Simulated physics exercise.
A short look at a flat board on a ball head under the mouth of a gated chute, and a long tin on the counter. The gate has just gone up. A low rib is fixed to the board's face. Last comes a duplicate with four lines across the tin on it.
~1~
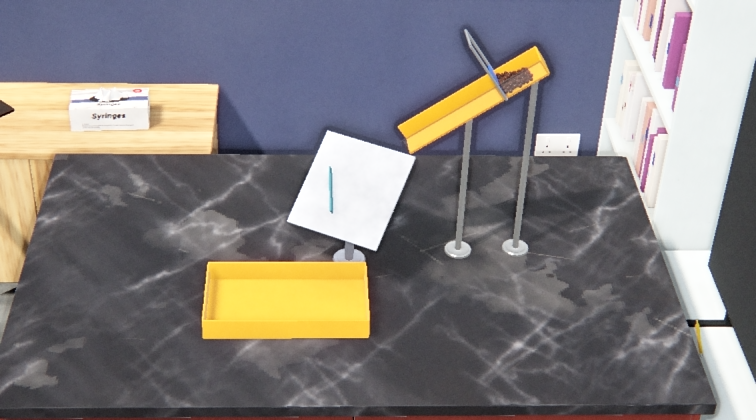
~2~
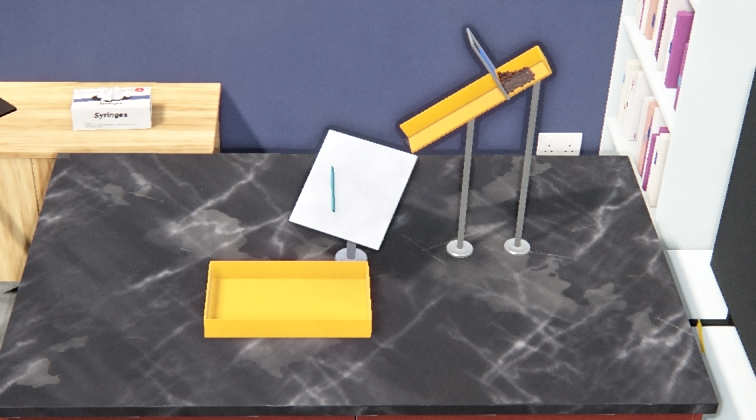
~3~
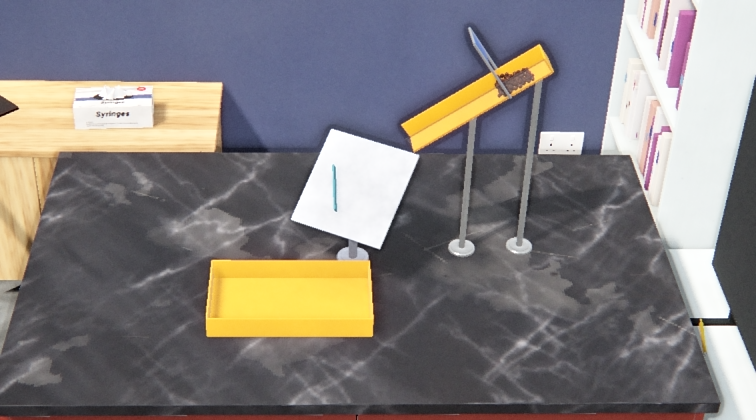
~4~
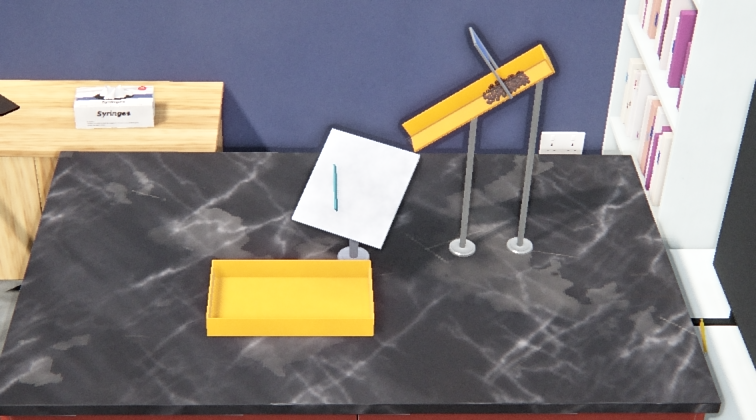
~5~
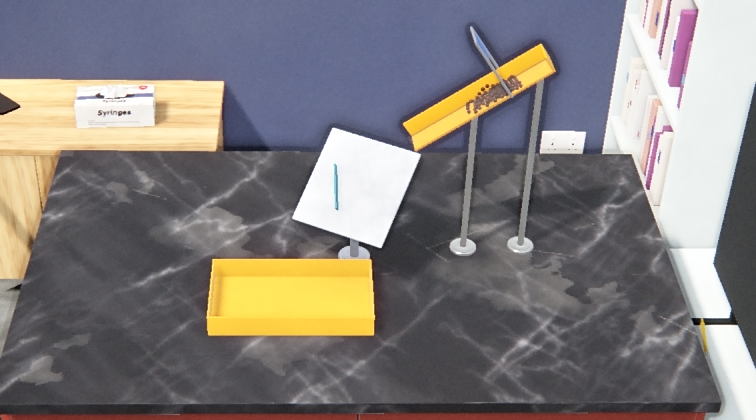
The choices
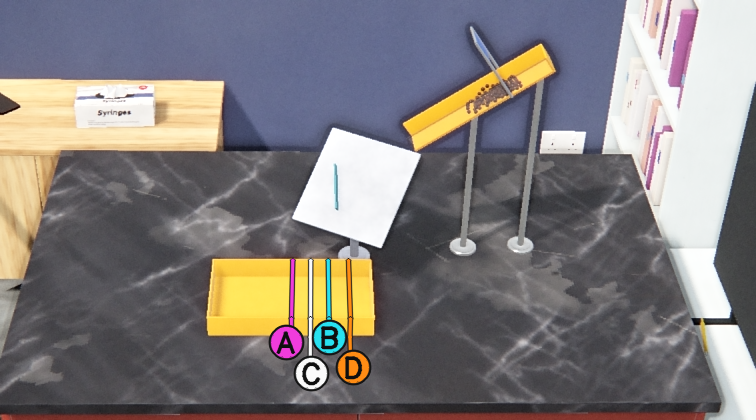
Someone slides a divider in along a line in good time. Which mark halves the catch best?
Use line B.
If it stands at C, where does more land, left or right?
More lands on the right.
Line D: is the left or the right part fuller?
Left.
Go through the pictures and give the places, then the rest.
The first picture shows load behind the gate near (511, 80), chocolate balls; lip of the chute near (409, 146), sloping gently.
The second picture shows middle of the board near (353, 188), tilted fairly steeply; middle of its low edge near (333, 235); of its high edge near (373, 143).
The third picture shows front corners of the tin near (206, 319) and (373, 319), empty; front of the load near (499, 96).
The fourth picture shows middle of the load near (505, 88); its front near (484, 96), close to a quarter of the way to the lip; rib from (334, 164) to (335, 209).
The fifth picture shows middle of the load near (494, 92); its front near (468, 108), close to a third of the way to the lip.
On the marked copy, line A crosses the front rim at (291, 318); line B crosses the front rim at (329, 318); line C crosses the front rim at (310, 318); line D crosses the front rim at (350, 318).
For line A, of what is caught, only a few on the left of the divider, all but a few on the right.
For line B, of what is caught, close to a third on the left of the divider, close to two thirds on the right.
For line C, of what is caught, a small share on the left of the divider, the bulk on the right.
For line D, of what is caught, all but a few on the left of the divider, a small share on the right.
